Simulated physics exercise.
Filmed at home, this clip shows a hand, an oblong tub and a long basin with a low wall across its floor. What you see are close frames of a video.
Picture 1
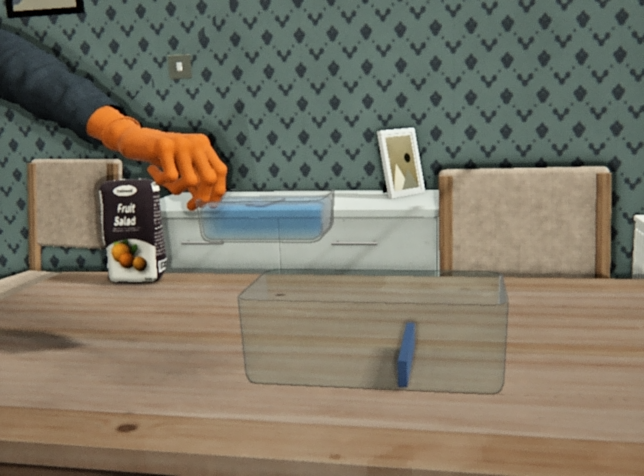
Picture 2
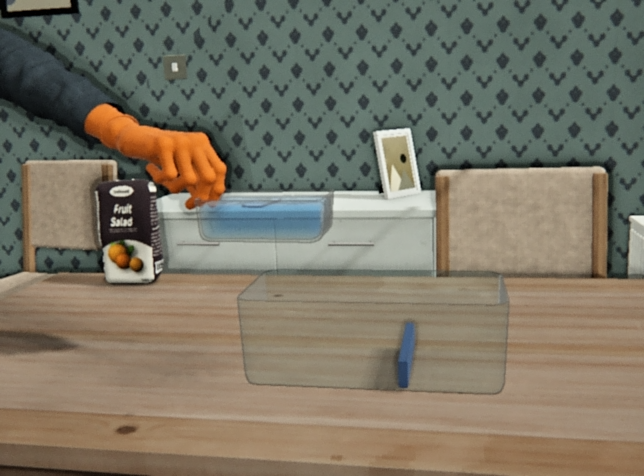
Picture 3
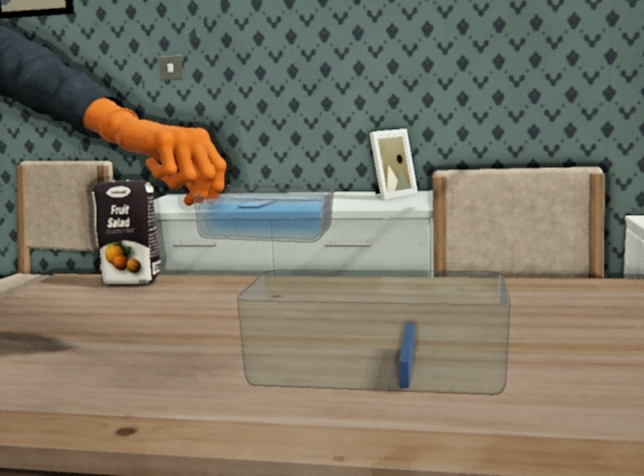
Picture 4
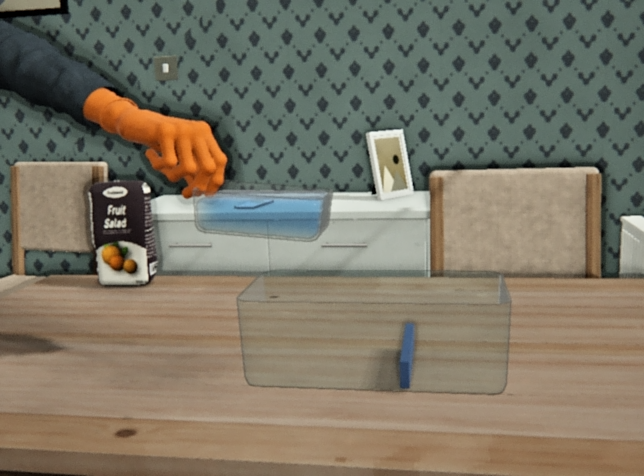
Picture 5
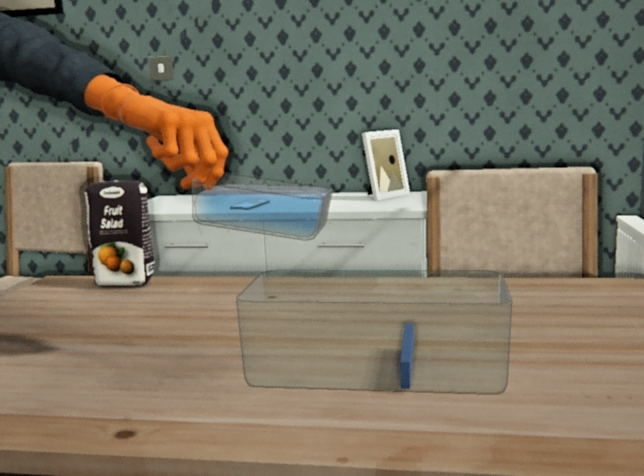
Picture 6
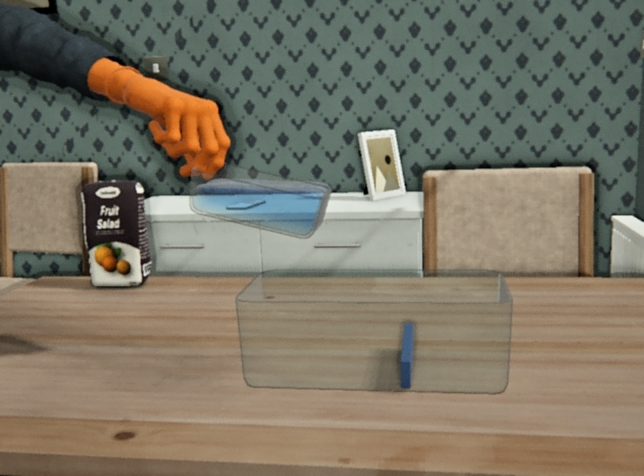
An orange-gloved hand held a clear tub of blue water level above a long, empty see-through basin on a wooden table, then gradually tilted it down toward the right.
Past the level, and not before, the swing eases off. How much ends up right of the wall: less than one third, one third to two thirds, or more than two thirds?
One third to two thirds.
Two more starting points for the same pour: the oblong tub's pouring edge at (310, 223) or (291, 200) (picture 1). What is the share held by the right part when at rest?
It comes to about 20 %, followed by about 10 %.
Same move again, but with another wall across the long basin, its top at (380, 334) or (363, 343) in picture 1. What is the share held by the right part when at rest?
Around 75 percent in try one and around 80 percent in try two.
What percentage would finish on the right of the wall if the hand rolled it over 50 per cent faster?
Close to 60 in a hundred.
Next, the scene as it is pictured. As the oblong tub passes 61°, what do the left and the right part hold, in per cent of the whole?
Left side around 15 per cent; right side around 15 per cent.
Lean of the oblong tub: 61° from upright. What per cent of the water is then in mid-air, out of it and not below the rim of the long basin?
45 in a hundred.
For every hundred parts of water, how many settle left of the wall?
I'd put it near 35 per cent.
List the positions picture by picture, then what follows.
In the first frame, it leans 0°; its right rim is at (328, 196); the water meets the walls at (212, 202) and (328, 201); the long basin's rim runs from (253, 285) to (504, 289); the wall's top is at (407, 341).
In the second frame, it leans 1°; its right rim is at (328, 196); the water meets the walls at (210, 201) and (327, 201).
In the third frame, it leans 2°; its right rim is at (328, 196); the water meets the walls at (209, 199) and (327, 199).
In the fourth frame, it leans 5°; its right rim is at (328, 196); the water meets the walls at (208, 196) and (327, 196).
In the fifth frame, it leans 9°; its right rim is at (327, 196); the water meets the walls at (206, 190) and (327, 193).
In the sixth frame, it leans 14°; its right rim is at (327, 195); the water meets the walls at (204, 184) and (325, 190); 3 per cent is over the edge.
A moment on, the oblong tub is tipped part way and 25 per cent is still to pour, 14 is left of the wall and 16 right of it.
Next, the oblong tub is tipped on its side and 6 per cent is still to pour, 25 is left of the wall and 59 right of it.
Then the oblong tub is tipped on its side and 0 per cent is still to pour, 36 is left of the wall and 58 right of it.
Later the oblong tub is tipped on its side and 0 per cent is still to pour, 37 is left of the wall and 58 right of it.
In the end 37 per cent lies left of the wall, 58 right of it and 5 outside.
